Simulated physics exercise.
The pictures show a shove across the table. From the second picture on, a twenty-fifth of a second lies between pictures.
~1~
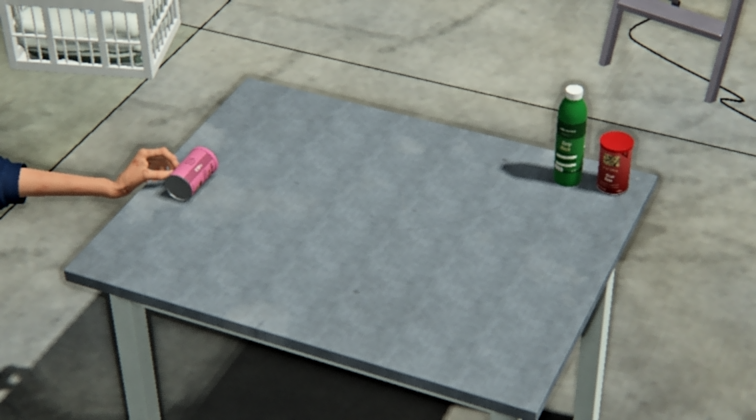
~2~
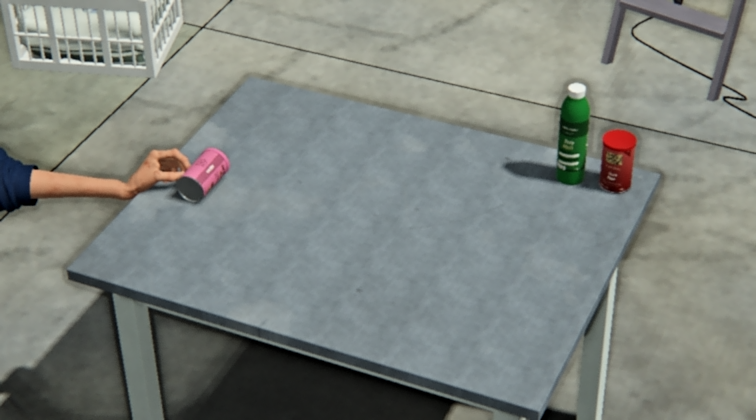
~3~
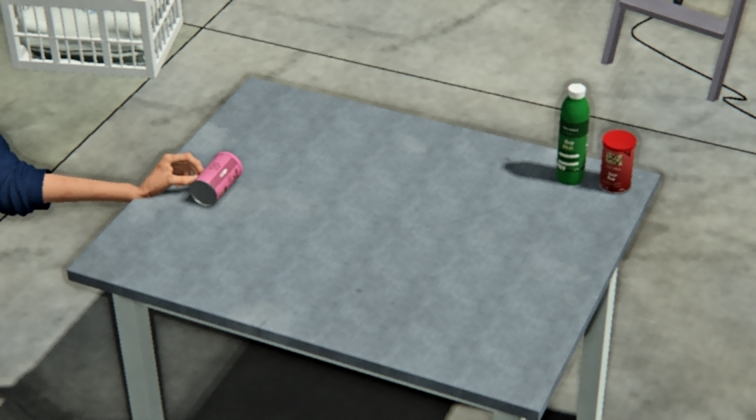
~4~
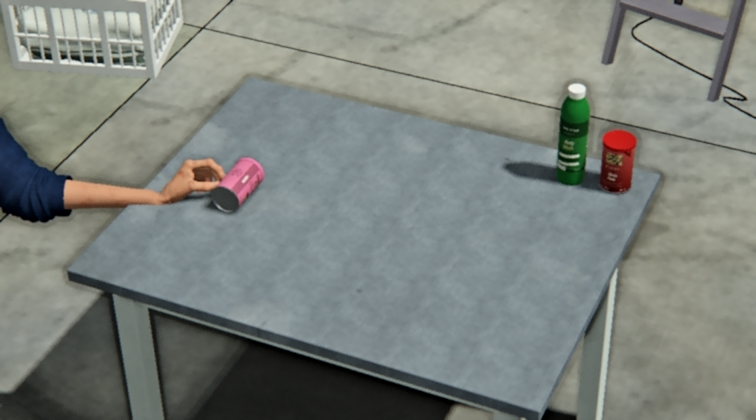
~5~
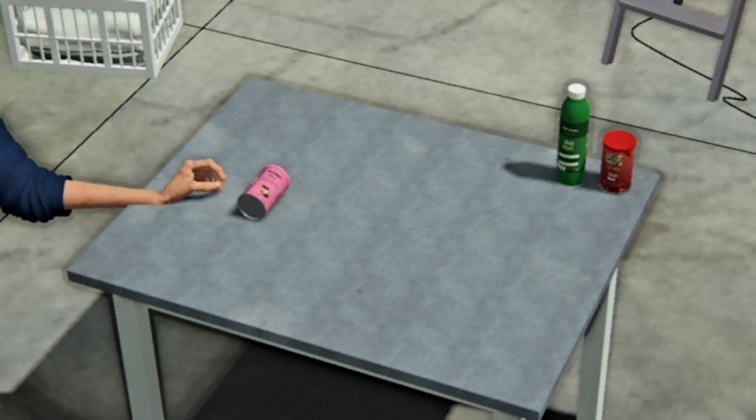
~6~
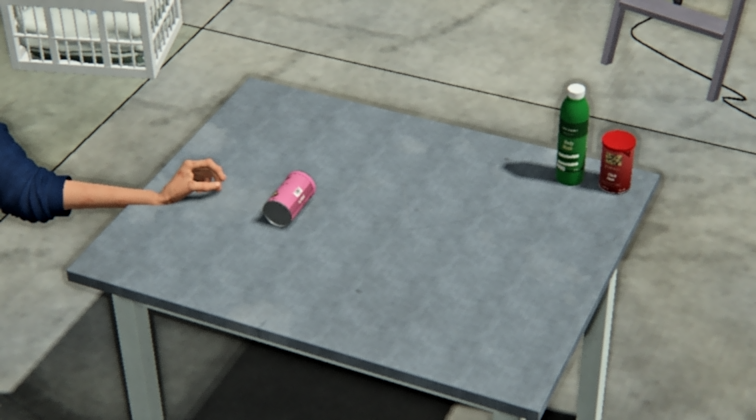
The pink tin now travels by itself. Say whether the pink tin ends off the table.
The pink tin falls off the table.
Then, 0.30 s past the last view, pink tin displaced well along near (490, 252).
Then, 0.70 s past the last view, pink tin now off the table.
Finally, off the table, pink tin.
